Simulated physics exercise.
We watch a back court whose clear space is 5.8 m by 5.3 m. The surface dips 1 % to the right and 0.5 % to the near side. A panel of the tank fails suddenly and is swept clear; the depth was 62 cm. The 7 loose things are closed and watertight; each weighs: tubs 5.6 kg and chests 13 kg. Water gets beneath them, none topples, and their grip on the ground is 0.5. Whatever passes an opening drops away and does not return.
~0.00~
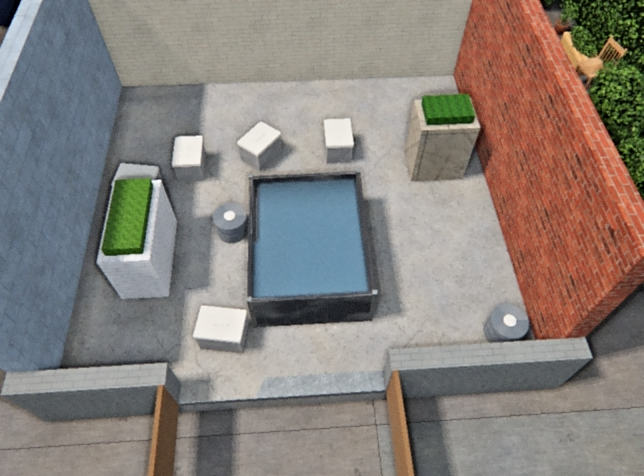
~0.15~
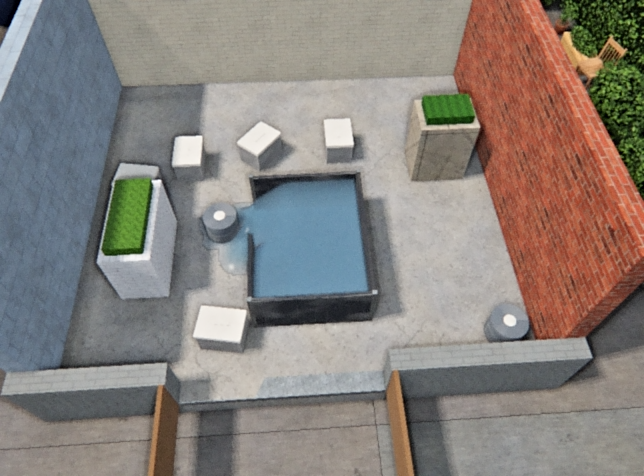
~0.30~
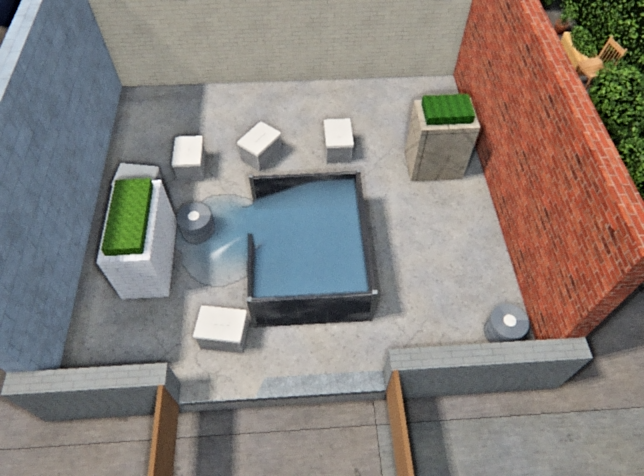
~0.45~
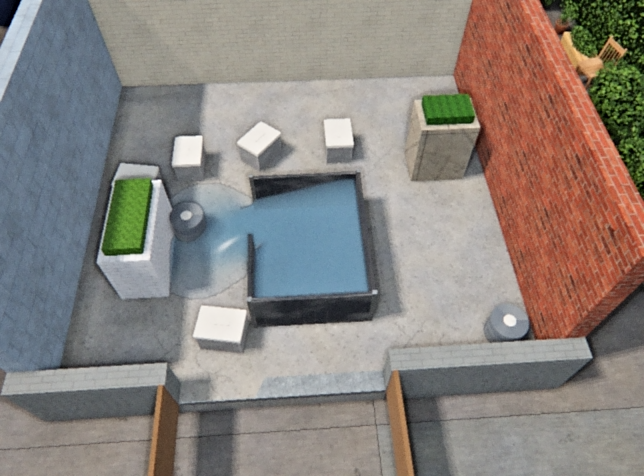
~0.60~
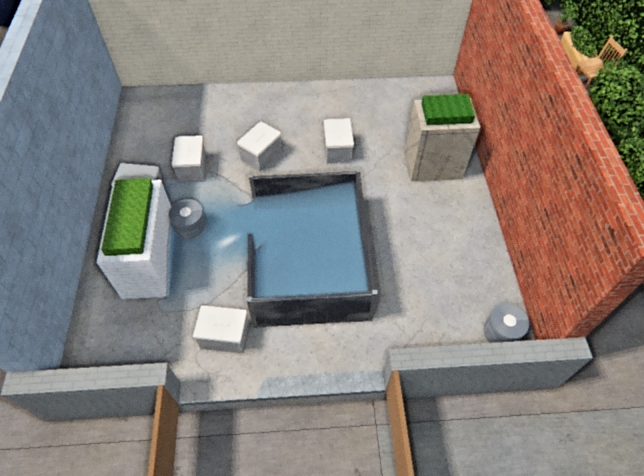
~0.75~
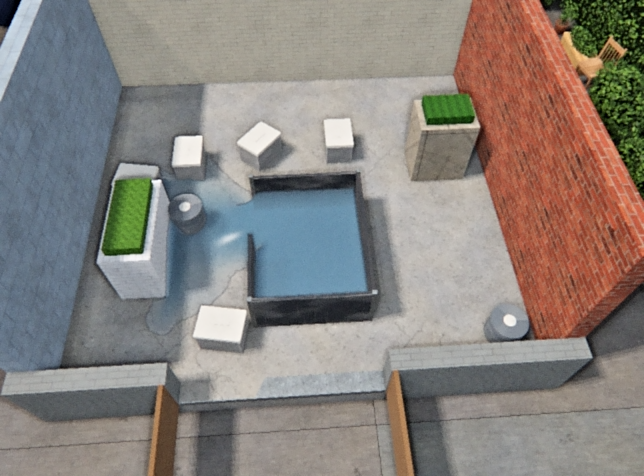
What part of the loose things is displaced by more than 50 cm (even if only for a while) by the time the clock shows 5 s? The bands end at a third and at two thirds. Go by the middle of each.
That comes to between one and two thirds.
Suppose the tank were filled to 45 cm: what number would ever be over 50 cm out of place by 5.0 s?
In that case 4 of them.
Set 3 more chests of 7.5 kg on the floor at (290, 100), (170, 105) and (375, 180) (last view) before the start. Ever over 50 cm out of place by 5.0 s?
In turn: Past it, over, under.
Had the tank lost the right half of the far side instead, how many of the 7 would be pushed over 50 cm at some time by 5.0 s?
Then 1.
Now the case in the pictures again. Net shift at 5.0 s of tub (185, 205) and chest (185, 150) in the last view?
In that order: 250 cm, 350 cm.
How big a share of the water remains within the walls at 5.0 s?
Some 86 per cent remains.
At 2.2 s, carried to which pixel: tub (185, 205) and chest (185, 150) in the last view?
Near (174, 96) and (174, 76).
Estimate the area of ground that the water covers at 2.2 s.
Some 13 m2.
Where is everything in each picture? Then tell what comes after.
The first frame shows a tub at (229, 216), on the bottom; a chest at (135, 175) rests on the ground; 2.4 m2 under water; 0 of 7 have shifted.
The second frame shows a tub at (219, 216), on the bottom, 13 cm from its start; a chest at (135, 175) rests on the ground; water covers 2.8 m2; 1 of 7 have shifted.
The third frame shows a tub at (194, 216), on the bottom, 47 cm from its start; a chest at (135, 175) rests on the ground; water covers 3.6 m2; 1 of 7 have shifted.
The fourth frame shows a tub at (186, 216), on the bottom, 58 cm from its start; a chest at (135, 175) rests on the ground; 4.3 m2 under water; 1 of 7 have shifted.
The fifth frame shows a tub at (185, 212), afloat, 58 cm from its start; a chest at (135, 175) rests on the ground; 4.8 m2 under water; 1 of 7 have shifted.
The sixth frame shows a tub at (185, 207) floats, 58 cm from its start; a chest at (135, 175) rests on the ground; water covers 5.2 m2; 1 of 7 have shifted.
After 1.1 s 1 of 7 are over 50 cm from their spots; 1 afloat.
After 2.2 s 3 of 7 are over 50 cm from their spots; 2 afloat.
After 3.5 s 4 of 7 are over 50 cm from their spots; 3 afloat.
After 5.0 s 4 of 7 are over 50 cm from their spots, and 4 have been at some point; 2 afloat.
